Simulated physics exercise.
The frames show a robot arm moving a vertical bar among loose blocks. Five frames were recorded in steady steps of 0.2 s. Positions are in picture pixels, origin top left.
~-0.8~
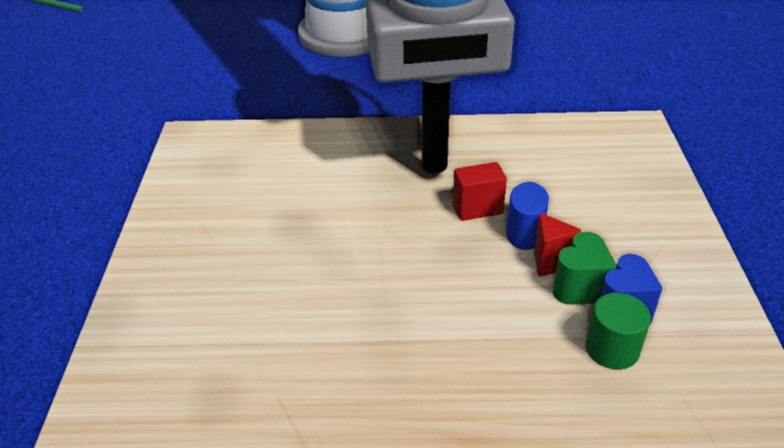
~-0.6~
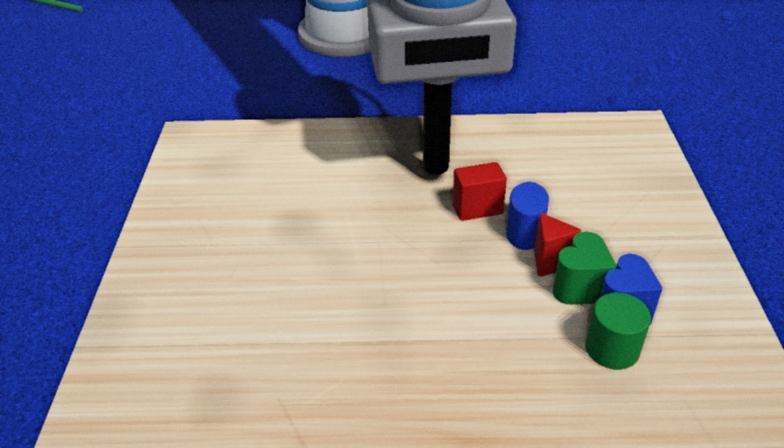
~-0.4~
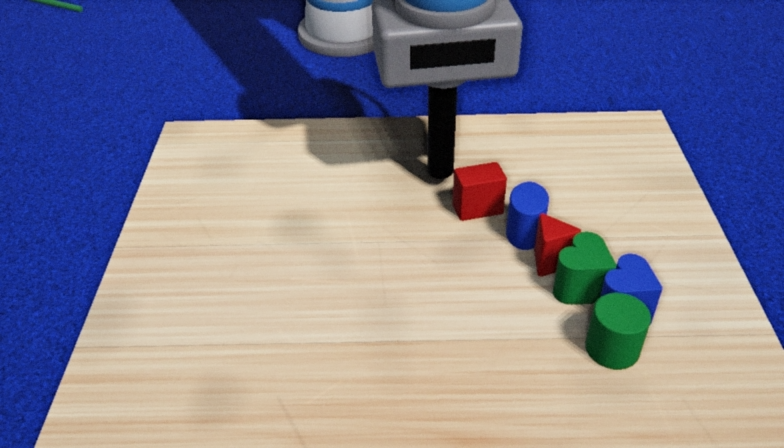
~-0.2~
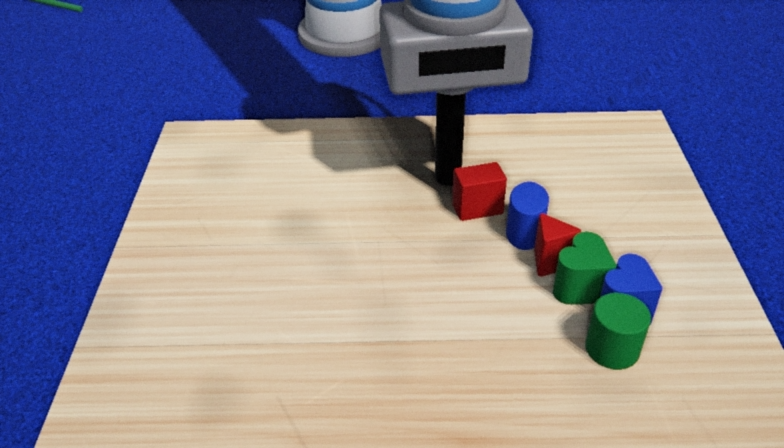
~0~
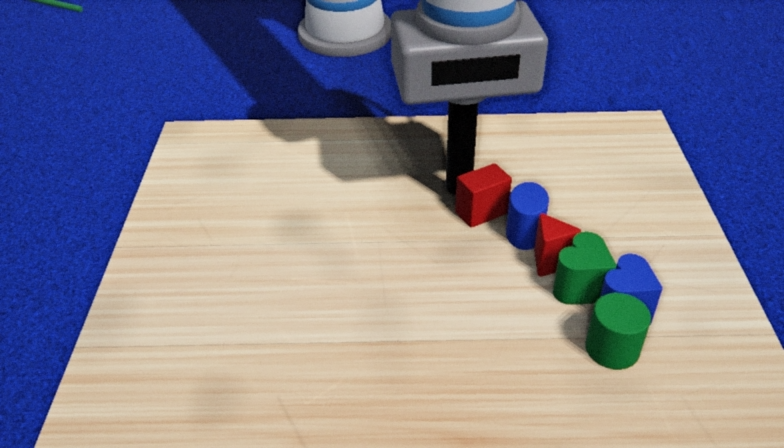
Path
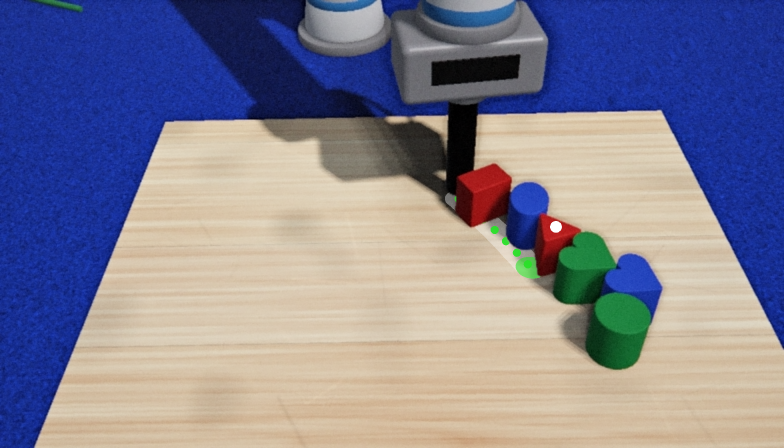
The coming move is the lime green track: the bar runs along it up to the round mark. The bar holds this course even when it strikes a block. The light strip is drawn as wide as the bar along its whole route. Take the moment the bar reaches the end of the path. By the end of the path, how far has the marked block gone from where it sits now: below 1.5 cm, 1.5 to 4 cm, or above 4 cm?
Displacement: 1.5 to 4 cm.
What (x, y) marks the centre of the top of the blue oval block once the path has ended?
Pixel (592, 206).
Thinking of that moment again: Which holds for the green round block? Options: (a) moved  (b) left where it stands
Correct choice: B.
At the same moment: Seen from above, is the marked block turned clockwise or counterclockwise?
Overhead view: Anti-clockwise.
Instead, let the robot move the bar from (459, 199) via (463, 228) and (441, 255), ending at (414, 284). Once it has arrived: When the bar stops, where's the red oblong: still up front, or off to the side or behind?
Lost on the way.
The drawn path runs from (459, 199) over (483, 219) and (507, 242) to (531, 268); the dot is on the red three-sided block.
What follows on the original path. One third of the way, bar at (484, 210); red oblong at (517, 190), turned 45° anticlockwise; blue oval block at (552, 203), turned 15° clockwise; red three-sided block at (564, 232), turned 15° anticlockwise.
Two thirds of the way, bar at (508, 233); red oblong at (543, 205), turned 60° anticlockwise; blue oval block at (580, 208); red three-sided block at (563, 233), turned 20° anticlockwise.
At the end, bar at (532, 258); red oblong at (552, 207), turned 80° anticlockwise; blue oval block at (592, 206); red three-sided block at (577, 243), turned 30° anticlockwise; green heart at (609, 261); green round block not moved.
